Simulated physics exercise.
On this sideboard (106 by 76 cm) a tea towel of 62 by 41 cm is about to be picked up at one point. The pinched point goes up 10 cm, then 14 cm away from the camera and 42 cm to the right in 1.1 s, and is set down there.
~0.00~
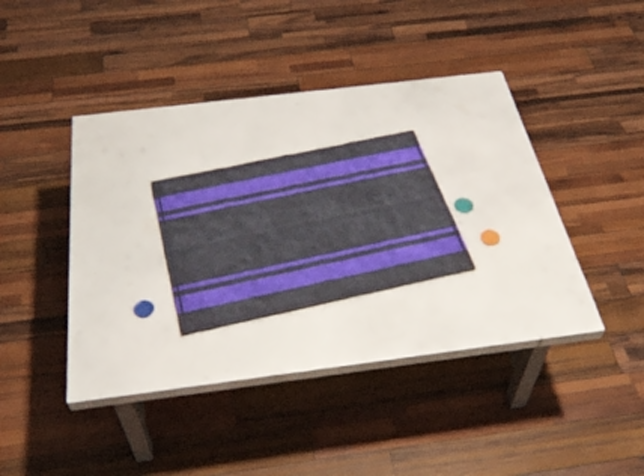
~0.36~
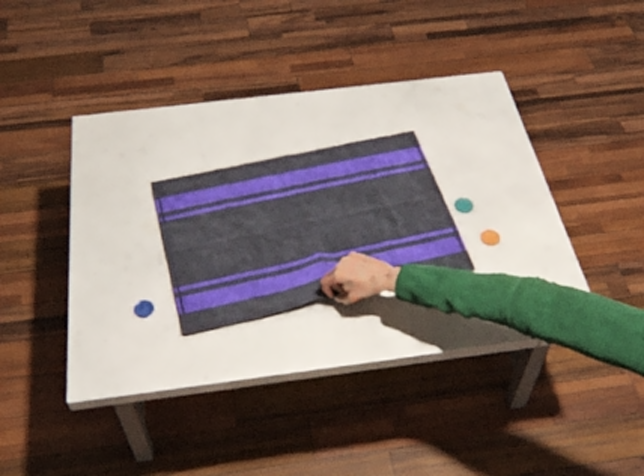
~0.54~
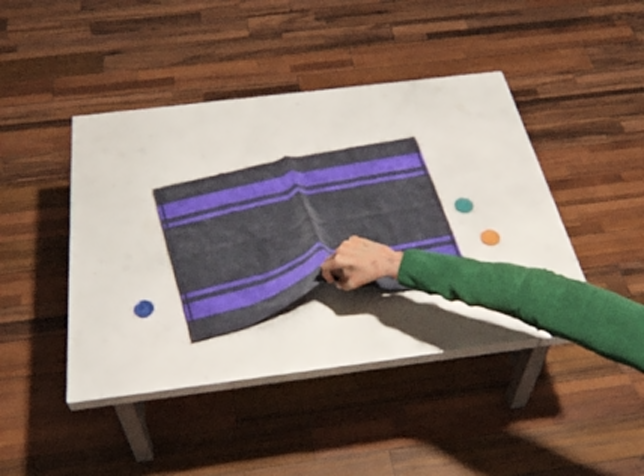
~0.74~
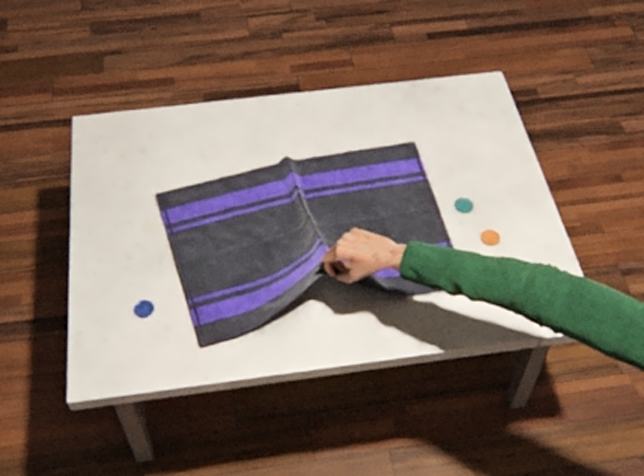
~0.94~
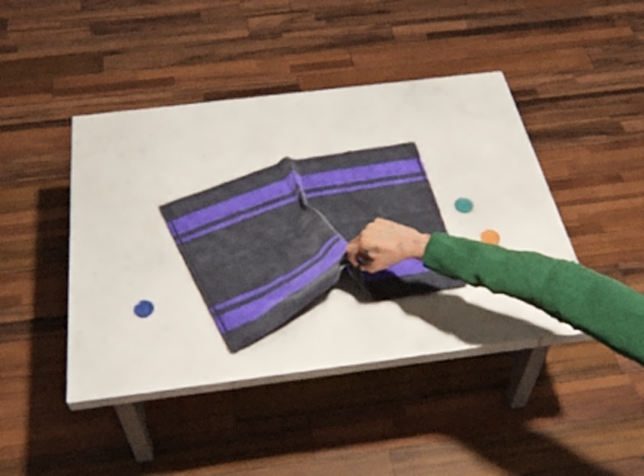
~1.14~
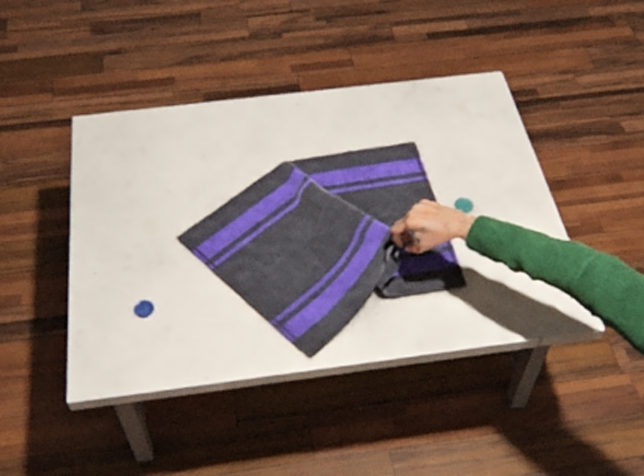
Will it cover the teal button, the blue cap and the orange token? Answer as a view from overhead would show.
Result: Teal button vanishes under it, blue cap still shows, orange token gets covered.
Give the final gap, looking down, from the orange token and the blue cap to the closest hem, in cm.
Roughly 3 cm, 37 cm.
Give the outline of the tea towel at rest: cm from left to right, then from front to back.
About 50 by 50 cm.
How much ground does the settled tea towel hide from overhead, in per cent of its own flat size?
About 50 %.
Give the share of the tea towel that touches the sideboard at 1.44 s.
About 55 %.
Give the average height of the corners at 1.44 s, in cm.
About 0 cm.
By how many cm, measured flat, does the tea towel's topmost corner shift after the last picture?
About 0 cm.
After 1.4 s, 55 % of it is down, spanning 48 by 51 cm, above no small thing.
After 1.7 s, 45 % of it is down, spanning 48 by 50 cm, above teal button, orange token.
After 2.0 s, 50 % of it is down, spanning 48 by 50 cm, above teal button, orange token.
After 2.3 s, 55 % of it is down, spanning 49 by 50 cm, above teal button, orange token.
After 3.3 s, 55 % of it is down, spanning 50 by 50 cm, above teal button, orange token.
